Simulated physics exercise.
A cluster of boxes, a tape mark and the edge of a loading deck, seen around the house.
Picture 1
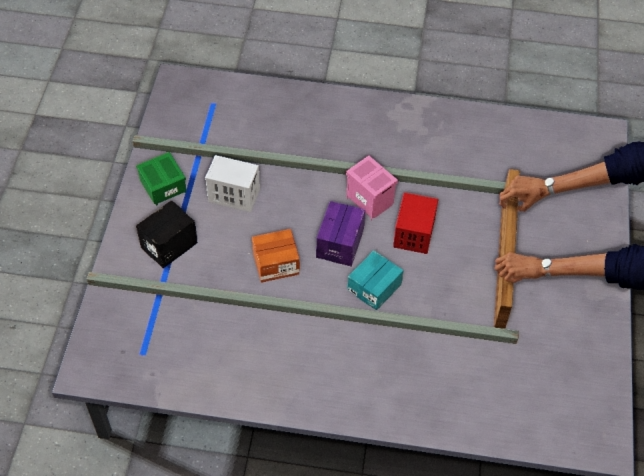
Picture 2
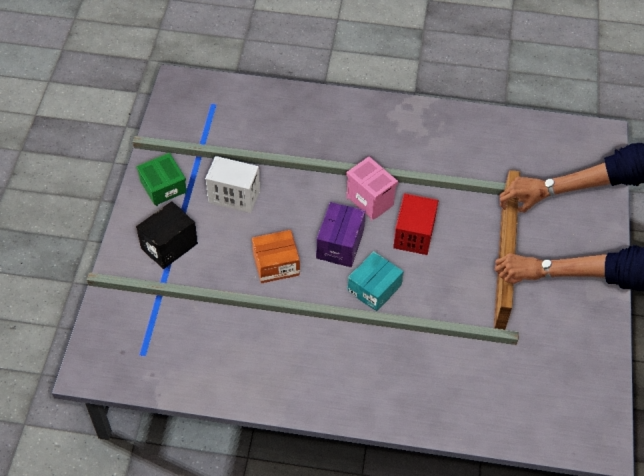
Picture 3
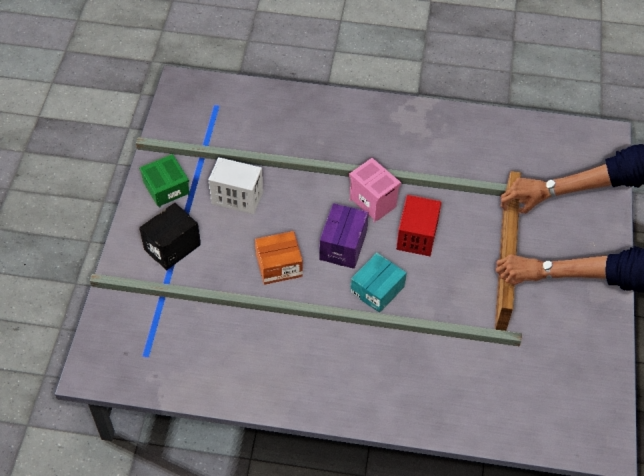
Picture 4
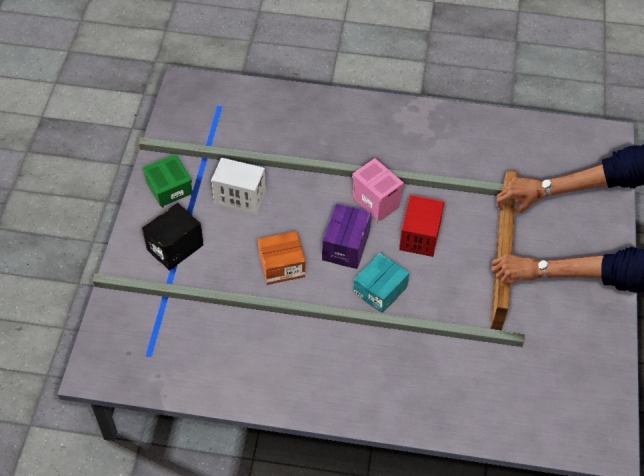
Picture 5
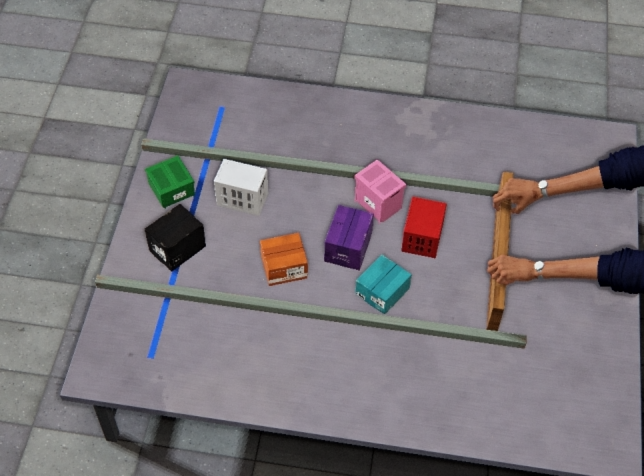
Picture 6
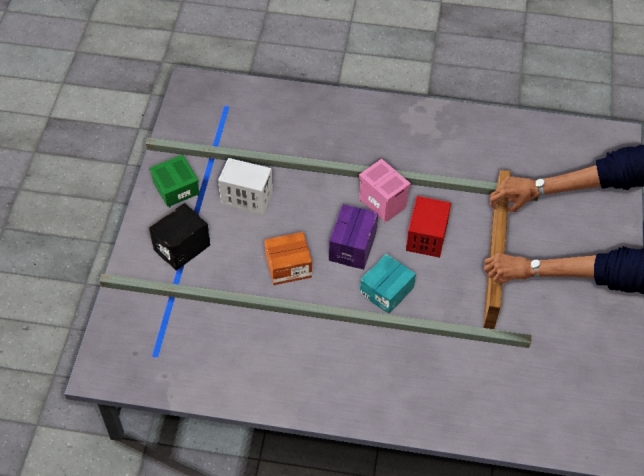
Two hands at the right shift a wooden plank slightly leftward between two pale green rails on a grey table, seen from above at an angle over grey paving. Green and black boxes sit near a blue line at the left, with white, orange, purple, pink, turquoise and red ones to its right. The view drifts slightly, carrying the table and boxes a little rightward together, while the plank touches none of them.
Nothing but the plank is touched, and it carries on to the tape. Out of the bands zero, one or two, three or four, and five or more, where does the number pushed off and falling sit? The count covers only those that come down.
The tally of falls will come to a mere one or two.
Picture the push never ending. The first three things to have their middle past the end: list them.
Going first is the green tote, next the black parcel, last the orange parcel.
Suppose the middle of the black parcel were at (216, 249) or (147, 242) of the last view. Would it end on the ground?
At the first spot it tips off, and at the second it tips off.
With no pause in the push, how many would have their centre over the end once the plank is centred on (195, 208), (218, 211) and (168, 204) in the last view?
Respectively 2, 1 and 5.
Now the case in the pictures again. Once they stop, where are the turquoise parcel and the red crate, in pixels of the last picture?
In the last picture, roughly (160, 263) and (180, 195).
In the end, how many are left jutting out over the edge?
The number is 3.
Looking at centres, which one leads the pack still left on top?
The orange parcel, it is.
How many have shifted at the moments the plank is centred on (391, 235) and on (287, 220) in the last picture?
The first number is 4, the next one 6.
Soon after, none off yet; green tote at rest near (175, 181); black parcel at rest near (180, 237); white crate at rest near (246, 187).
Then, none off yet; green tote at rest near (175, 181); black parcel at rest near (180, 237); white crate moved a little near (241, 186).
At rest, the number that fall off is one or two; fallen, black parcel and green tote.
